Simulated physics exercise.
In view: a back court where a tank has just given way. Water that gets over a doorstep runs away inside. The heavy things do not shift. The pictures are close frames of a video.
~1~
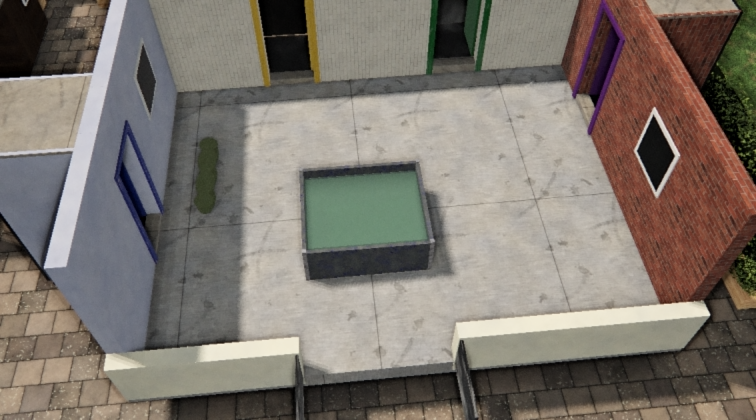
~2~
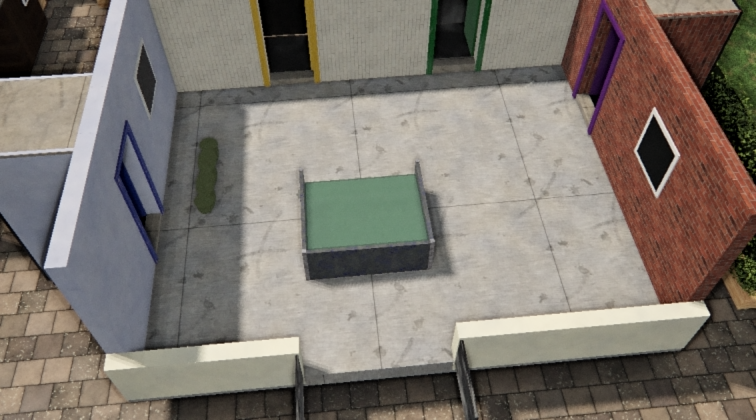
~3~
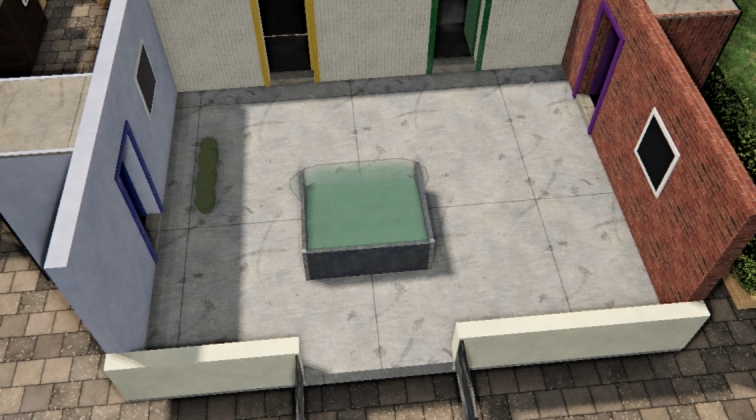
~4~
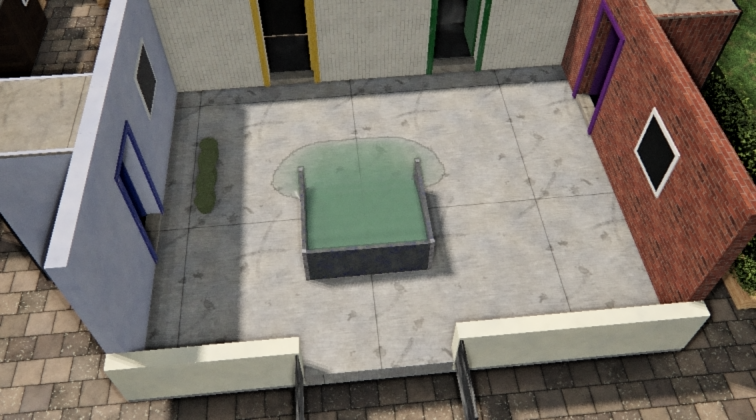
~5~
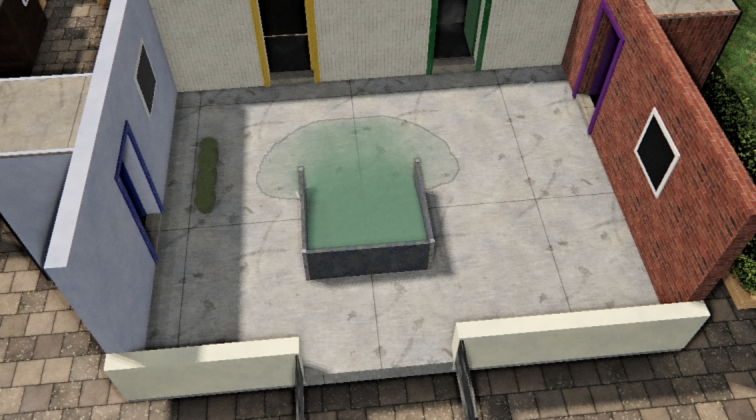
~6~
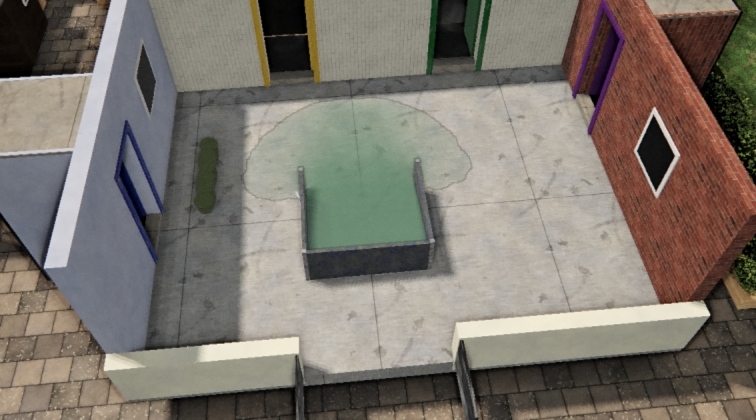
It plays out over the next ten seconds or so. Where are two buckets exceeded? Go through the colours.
In the end: The yellow door floods; the blue door holds within the limit; the green door holds within the limit; the purple door holds within the limit.
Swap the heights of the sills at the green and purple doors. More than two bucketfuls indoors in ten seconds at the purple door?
My reading: The purple one lets less in.
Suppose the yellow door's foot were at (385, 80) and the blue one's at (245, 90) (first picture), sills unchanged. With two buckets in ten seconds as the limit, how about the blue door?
The blue door lets more in.
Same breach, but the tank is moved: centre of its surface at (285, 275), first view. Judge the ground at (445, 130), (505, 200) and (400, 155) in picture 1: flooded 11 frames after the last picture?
One after the other: Covered, no water, awash.
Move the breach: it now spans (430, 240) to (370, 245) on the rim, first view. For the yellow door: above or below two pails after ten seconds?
Then: The yellow door takes less.
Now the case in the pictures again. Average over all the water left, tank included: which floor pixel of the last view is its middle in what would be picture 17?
I would point to (354, 147).
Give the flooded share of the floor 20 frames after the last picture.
Close to 40 %.
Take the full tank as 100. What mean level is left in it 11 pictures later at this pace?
Roughly 26 per cent.
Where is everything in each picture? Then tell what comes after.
The tank at (364, 208) is whole and still, in the first picture.
The front is at a hidden place, out from the gap on the tank's far side, in the second picture.
The front is at a hidden place, out from the gap on the tank's far side, in the third picture.
Water pours out on the tank's far side and has run to (427, 153), in the fourth picture.
The front is at (302, 130), out from the gap on the tank's far side, in the fifth picture.
Water pours out on the tank's far side and has run to (320, 105), in the sixth picture.
A moment on, water covers 30 % of the floor; the yellow door under two buckets in, the blue door not reached, the green door not reached, the purple door not reached.
Next, water covers 35 % of the floor; the yellow door over two buckets in, the blue door not reached, the green door wet at the sill, nothing in, the purple door not reached.
Then, water covers 40 % of the floor; the yellow door far over two buckets in, the blue door not reached, the green door wet at the sill, nothing in, the purple door wet at the sill, nothing in.
Later, water covers 75 % of the floor; the yellow door far over two buckets in, the blue door wet at the sill, nothing in, the green door wet at the sill, nothing in, the purple door under two buckets in.
In the end, water covers 95 % of the floor; the yellow door far over two buckets in, the blue door under two buckets in, the green door wet at the sill, nothing in, the purple door under two buckets in.
